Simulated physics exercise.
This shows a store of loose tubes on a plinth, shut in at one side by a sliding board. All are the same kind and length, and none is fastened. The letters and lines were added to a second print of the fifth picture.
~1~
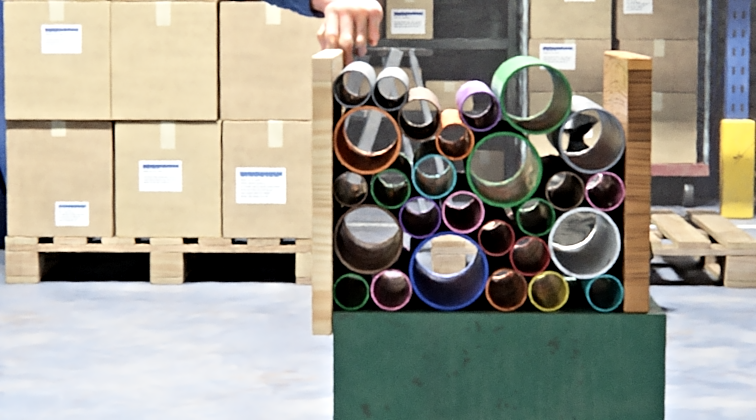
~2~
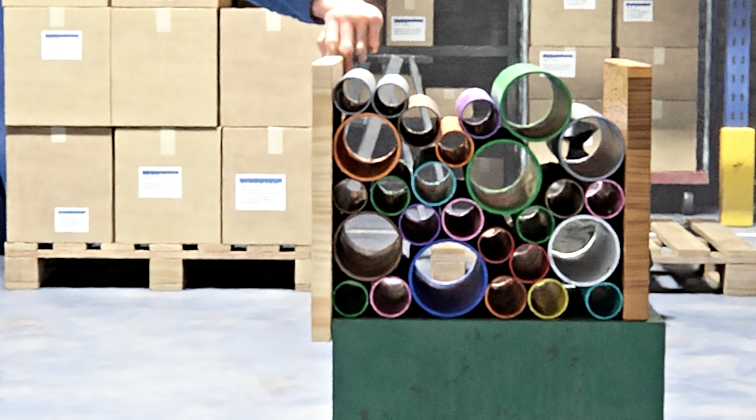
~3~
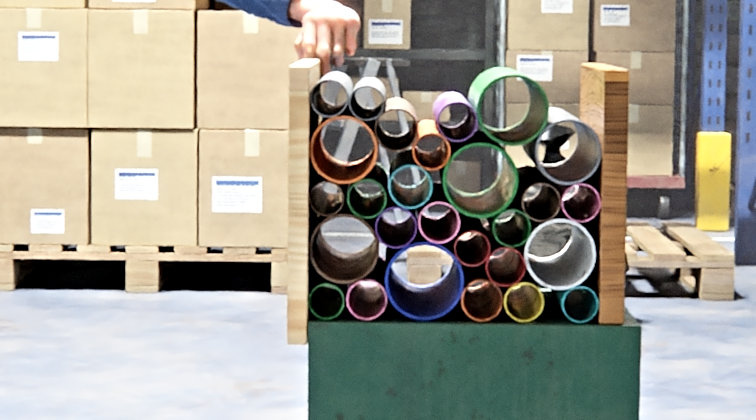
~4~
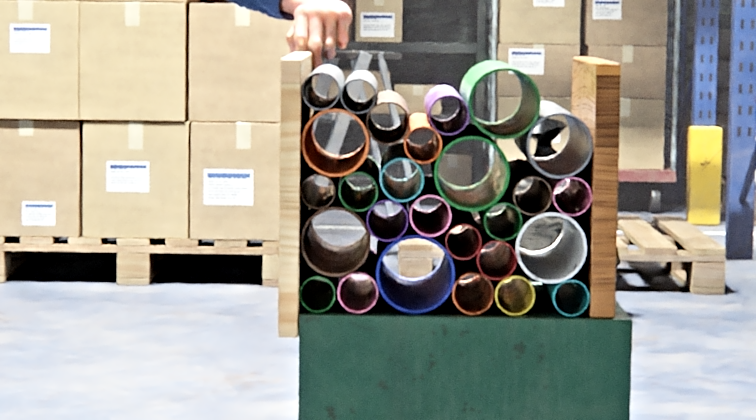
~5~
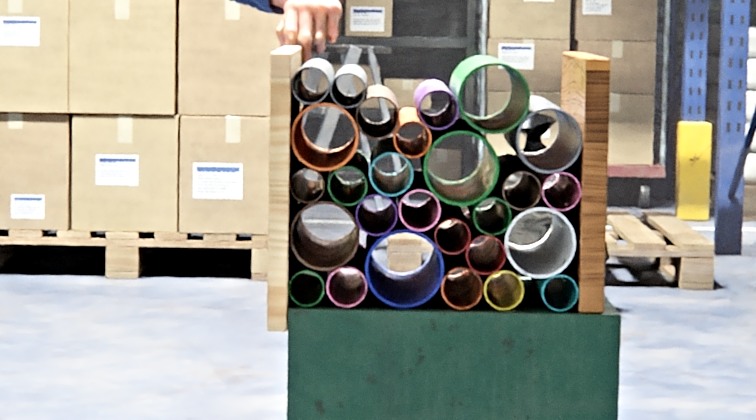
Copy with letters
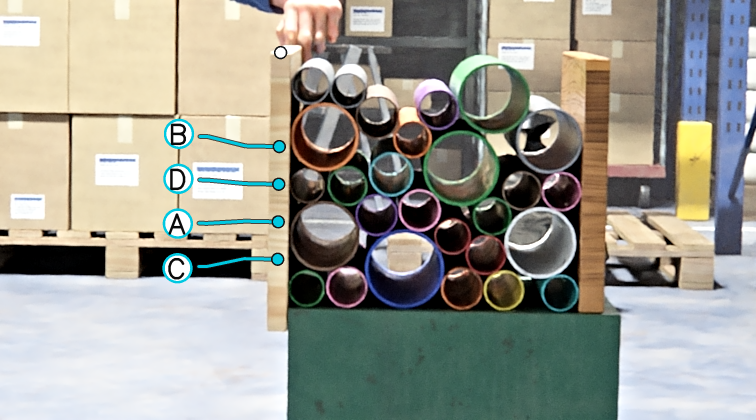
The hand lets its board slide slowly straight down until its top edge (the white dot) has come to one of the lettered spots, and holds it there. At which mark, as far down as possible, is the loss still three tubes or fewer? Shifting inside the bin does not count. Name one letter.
Slide it to D.
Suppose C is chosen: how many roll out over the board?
It comes to four.
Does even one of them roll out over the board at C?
Yes, at C.
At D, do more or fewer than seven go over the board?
At D, fewer than seven.
On the marked copy, A at (278, 222); B at (279, 146); C at (278, 260); D at (279, 184); the white dot at (280, 52).
Taking D. A third of the way, top of the board (291, 115).
Two thirds of the way, top of the board (290, 183).
When it is over, top of the board (290, 183), one out over the board.
As for the rest, A four out over the board; B one out over the board; C four out over the board.
